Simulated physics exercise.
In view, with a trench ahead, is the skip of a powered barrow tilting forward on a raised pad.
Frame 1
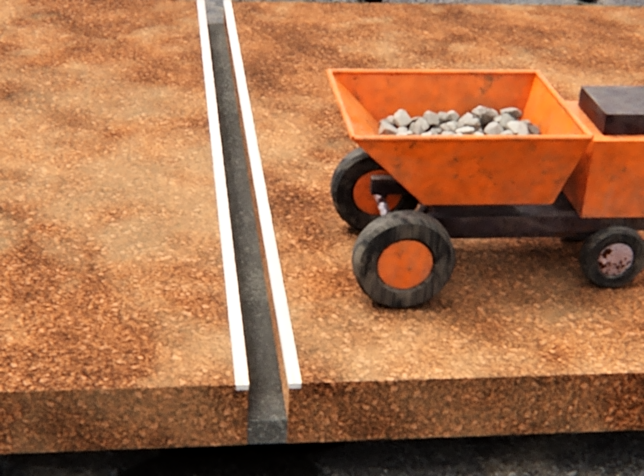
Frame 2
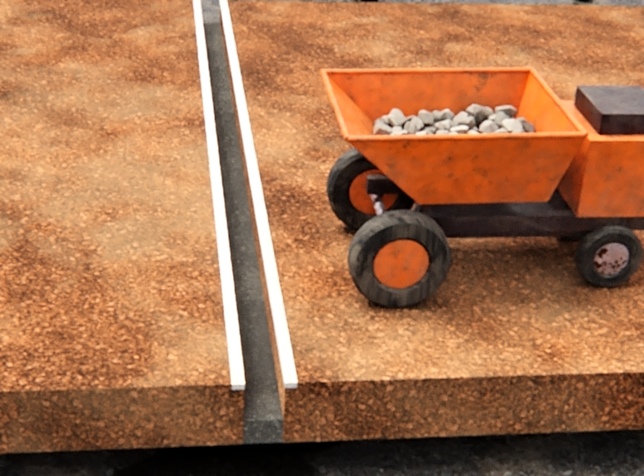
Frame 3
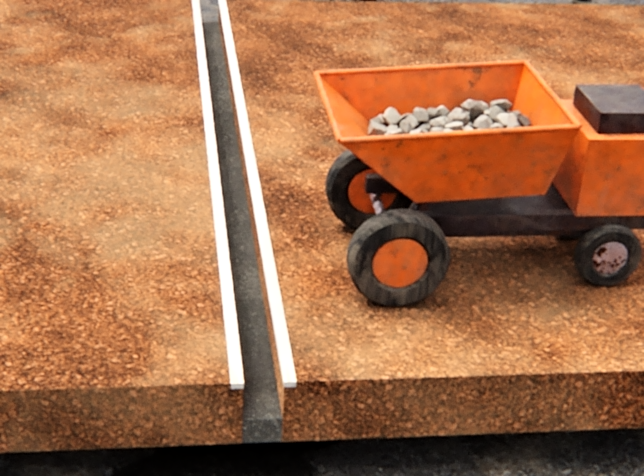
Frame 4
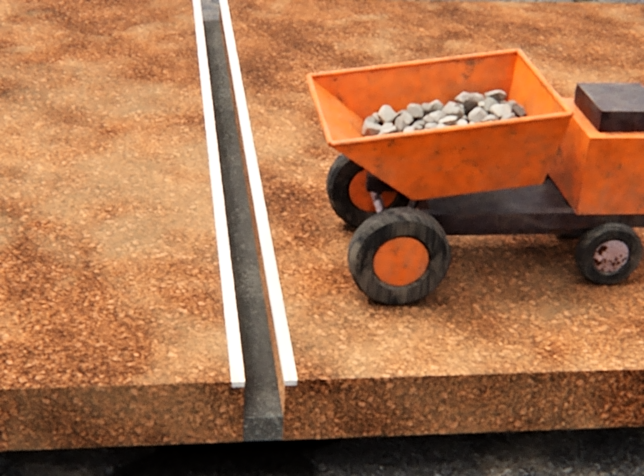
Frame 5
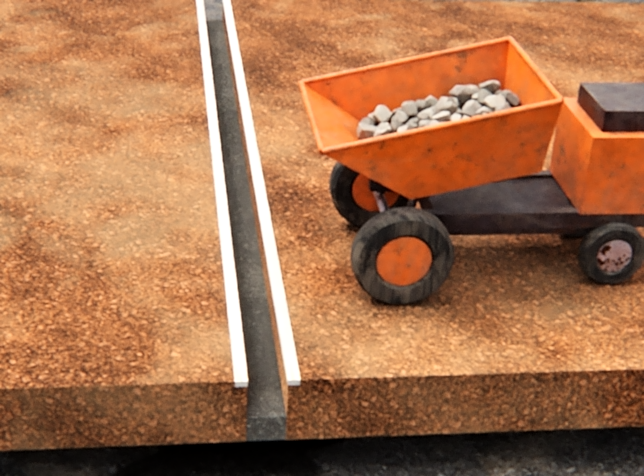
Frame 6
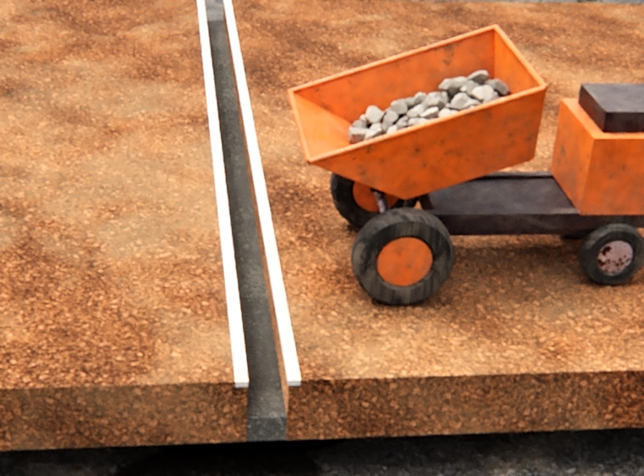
The orange skip of a small barrow, loaded with grey stones, sat level at first, then tilted gradually forward to the left, its back end rising, while the wheels stayed near a narrow, white-edged trench.
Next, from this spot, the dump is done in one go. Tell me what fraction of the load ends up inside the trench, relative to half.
Inside the trench ends up under half of the load.
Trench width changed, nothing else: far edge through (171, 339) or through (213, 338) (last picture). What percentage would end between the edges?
The first try lands around 100 %, the second around 70 %.
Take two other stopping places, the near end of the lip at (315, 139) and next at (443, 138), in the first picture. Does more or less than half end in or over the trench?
The first place leaves the lesser portion between the edges, the second place the lesser portion.
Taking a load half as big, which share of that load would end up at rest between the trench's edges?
30 in a hundred, roughly.
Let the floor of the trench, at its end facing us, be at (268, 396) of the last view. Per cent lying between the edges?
That would give roughly 10 percent.
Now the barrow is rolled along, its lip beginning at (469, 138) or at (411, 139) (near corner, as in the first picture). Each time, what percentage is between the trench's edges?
First spot: 20 %, second spot: 50 %.
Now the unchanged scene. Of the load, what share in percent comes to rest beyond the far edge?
Roughly 60 in a hundred.
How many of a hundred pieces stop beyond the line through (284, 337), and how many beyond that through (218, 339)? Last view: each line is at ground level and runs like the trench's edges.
Estimate, first then second: 80 %, 50 %.
Soon, skip tipped steeply; all in the skip.
A while on, skip tipped right over; about two thirds in the skip; a stray few in or heaped over the trench; about a quarter beyond it.
Towards the end, skip tipped right over; about a quarter in the skip; about a quarter in or heaped over the trench; about two thirds beyond it.
Finally, skip tipped right over; about a quarter in the skip; about a quarter in or heaped over the trench; about two thirds beyond it.
